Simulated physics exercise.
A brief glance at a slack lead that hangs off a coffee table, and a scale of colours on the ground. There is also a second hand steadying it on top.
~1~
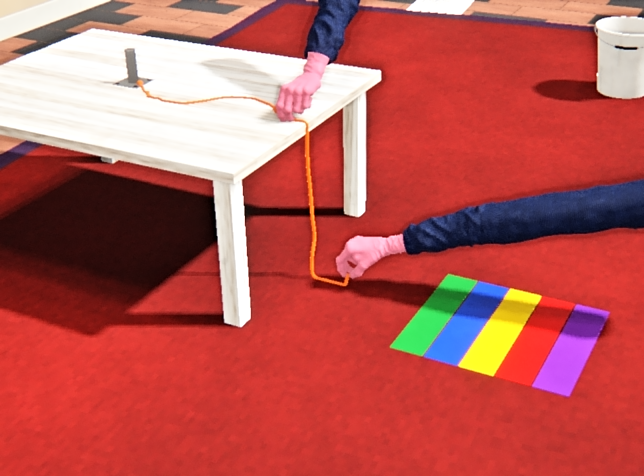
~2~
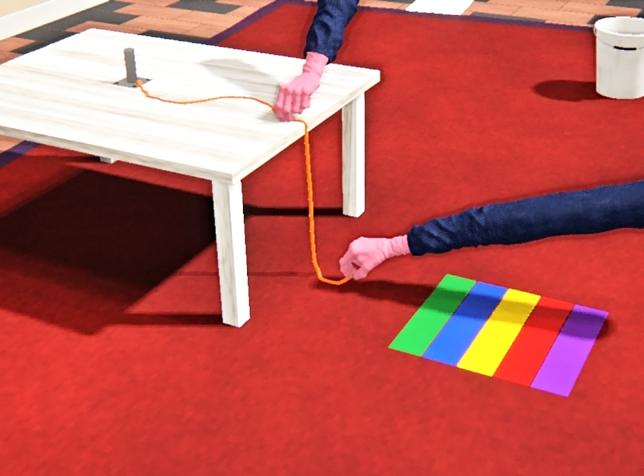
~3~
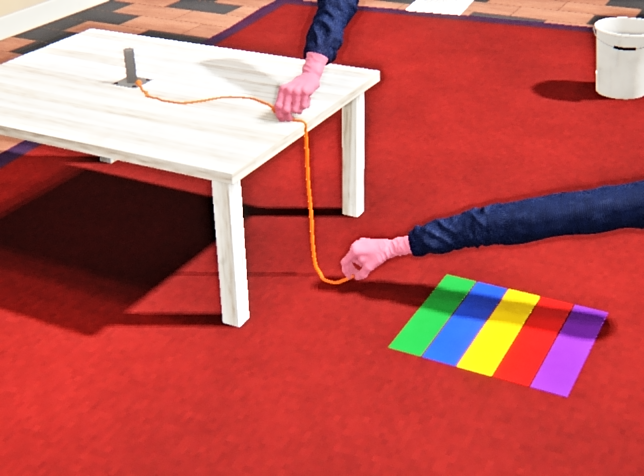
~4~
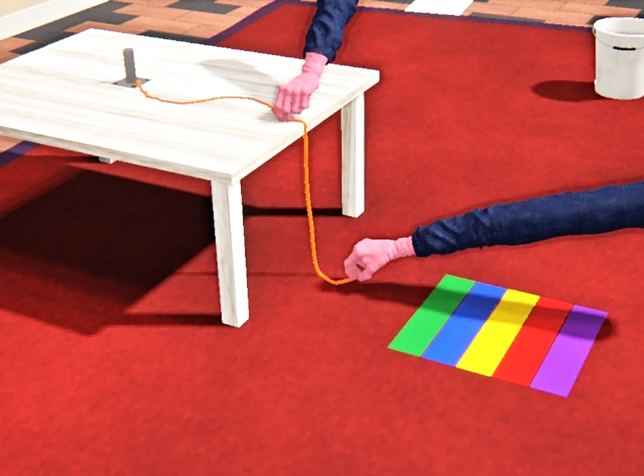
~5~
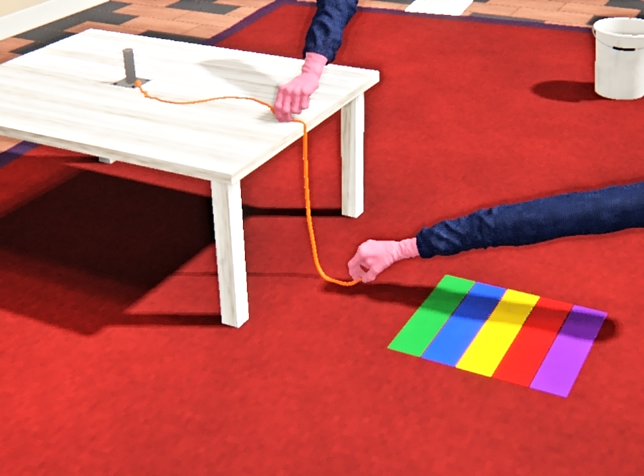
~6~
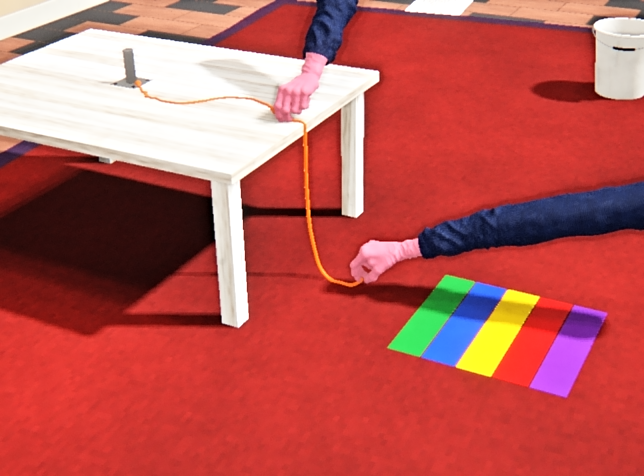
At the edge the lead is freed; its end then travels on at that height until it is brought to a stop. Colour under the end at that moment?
Yellow.
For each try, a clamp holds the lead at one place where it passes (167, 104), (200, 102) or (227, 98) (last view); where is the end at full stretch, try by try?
Approximately (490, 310), (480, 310) and (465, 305), respectively.
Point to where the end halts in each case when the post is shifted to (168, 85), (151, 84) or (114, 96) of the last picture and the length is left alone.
In order, near (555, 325), (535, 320) and (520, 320).
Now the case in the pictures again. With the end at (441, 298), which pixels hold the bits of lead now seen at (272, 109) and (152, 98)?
The first ends at (302, 118) and the second at (182, 91).
Early on, end near (441, 298); over green.
Midway, end near (483, 309); over blue.
At the end of the slack, end near (507, 315); over yellow. It gets as far as the yellow strip.
